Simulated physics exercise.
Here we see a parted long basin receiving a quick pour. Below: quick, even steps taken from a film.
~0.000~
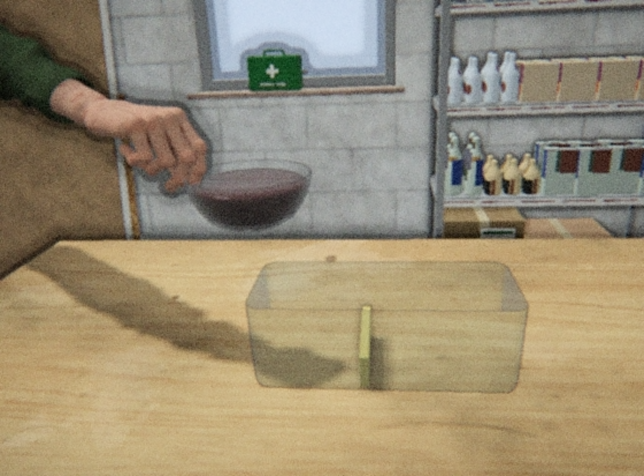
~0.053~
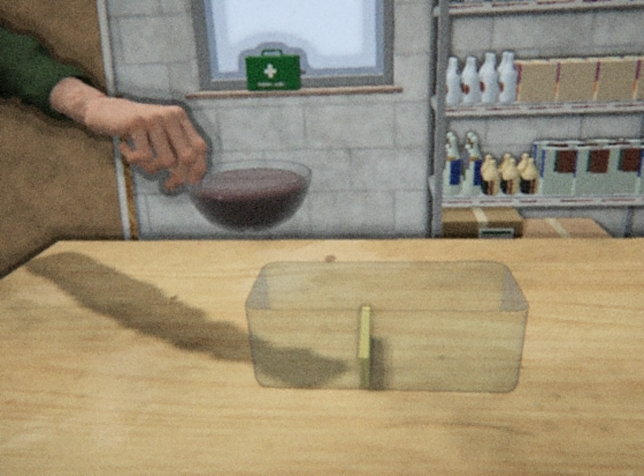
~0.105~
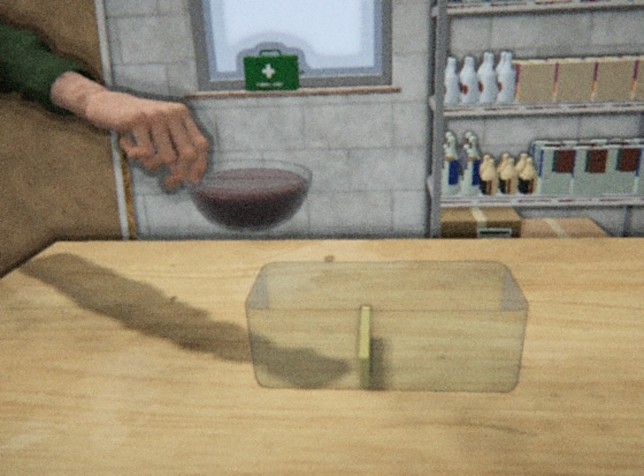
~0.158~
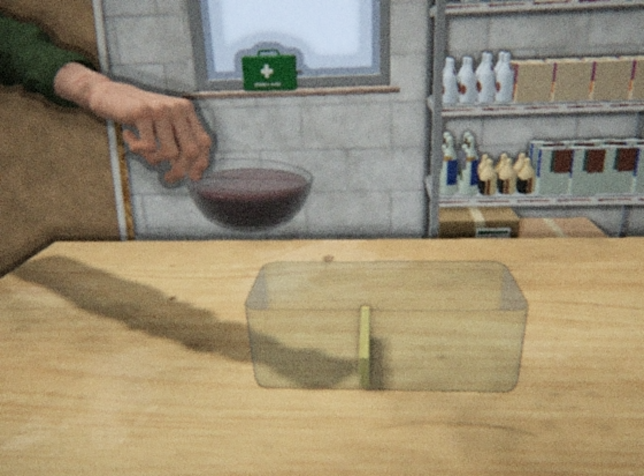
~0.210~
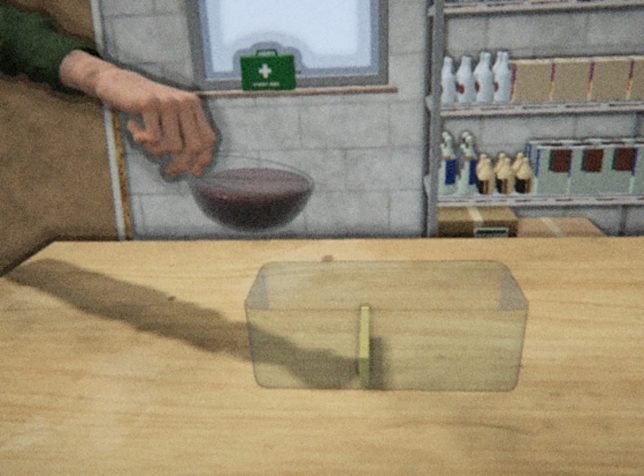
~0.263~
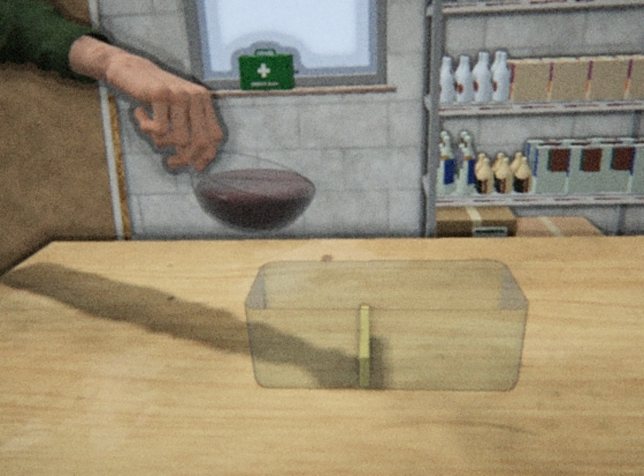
Hand in a green sleeve gradually tilting a glass bowl of dark red liquid rightward above a clear, divided rectangular basin.
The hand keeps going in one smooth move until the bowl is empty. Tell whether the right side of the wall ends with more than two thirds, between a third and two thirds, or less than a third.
No lower than a third, no higher than two thirds.
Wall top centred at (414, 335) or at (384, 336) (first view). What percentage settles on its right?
First try: Roughly 10 per cent; second try: 15 per cent.
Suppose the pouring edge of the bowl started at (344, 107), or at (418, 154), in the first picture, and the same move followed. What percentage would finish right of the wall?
Roughly 85 percent on the first try and 95 percent on the second.
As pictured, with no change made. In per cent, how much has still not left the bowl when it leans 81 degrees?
20 %.
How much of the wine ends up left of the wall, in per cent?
Close to 55 in a hundred.
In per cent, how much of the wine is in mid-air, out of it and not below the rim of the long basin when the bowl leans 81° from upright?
Roughly 30 percent.
By 0.64 s the tilt is 81° and 18 per cent is still to pour, 20 is left of the wall and 30 right of it.
By 0.91 s the tilt is 113° and 0 per cent is still to pour, 58 is left of the wall and 41 right of it.
By 1.20 s the tilt is 116° and 0 per cent is still to pour, 57 is left of the wall and 42 right of it.
By 1.51 s the tilt is 116° and 0 per cent is still to pour, 57 is left of the wall and 42 right of it.
At rest 57 per cent lies left of the wall, 42 right of it and 1 outside.
